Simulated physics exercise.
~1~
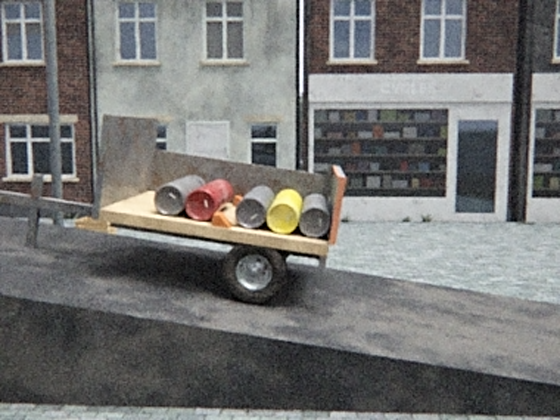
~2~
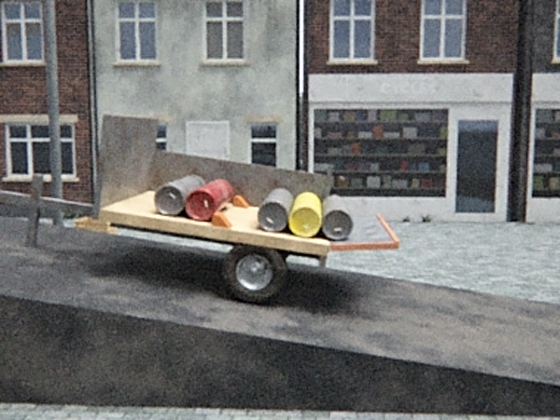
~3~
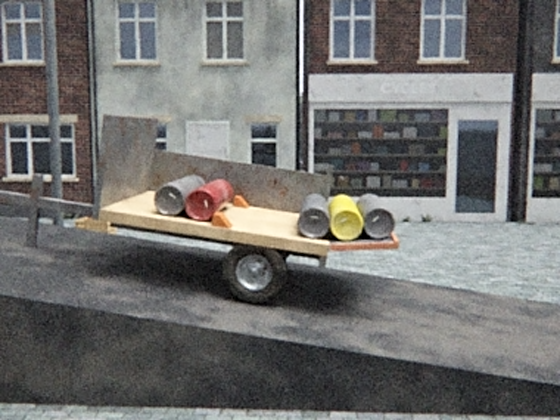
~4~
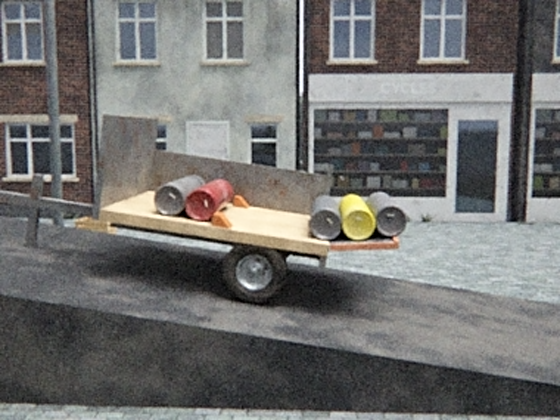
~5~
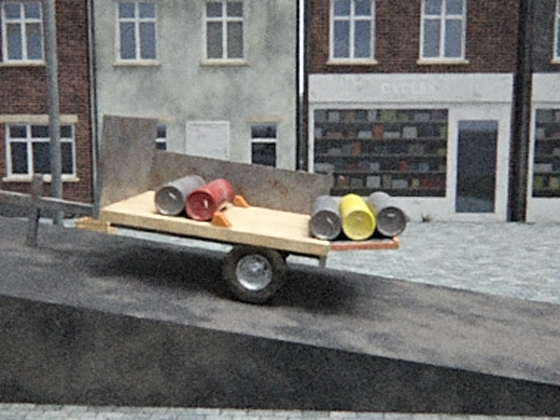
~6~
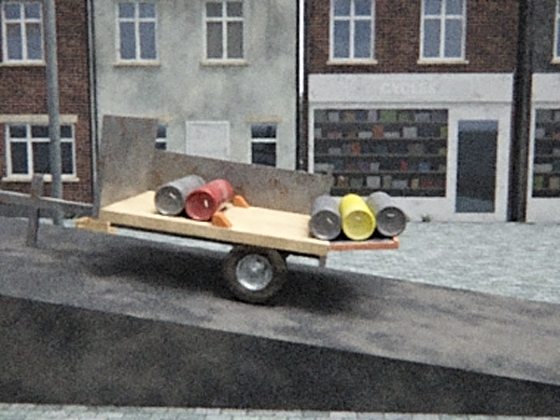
Three cylinders, one yellow, rolling right from a sloping trailer onto its lowering tailgate and stopping there, red staying behind the chock.
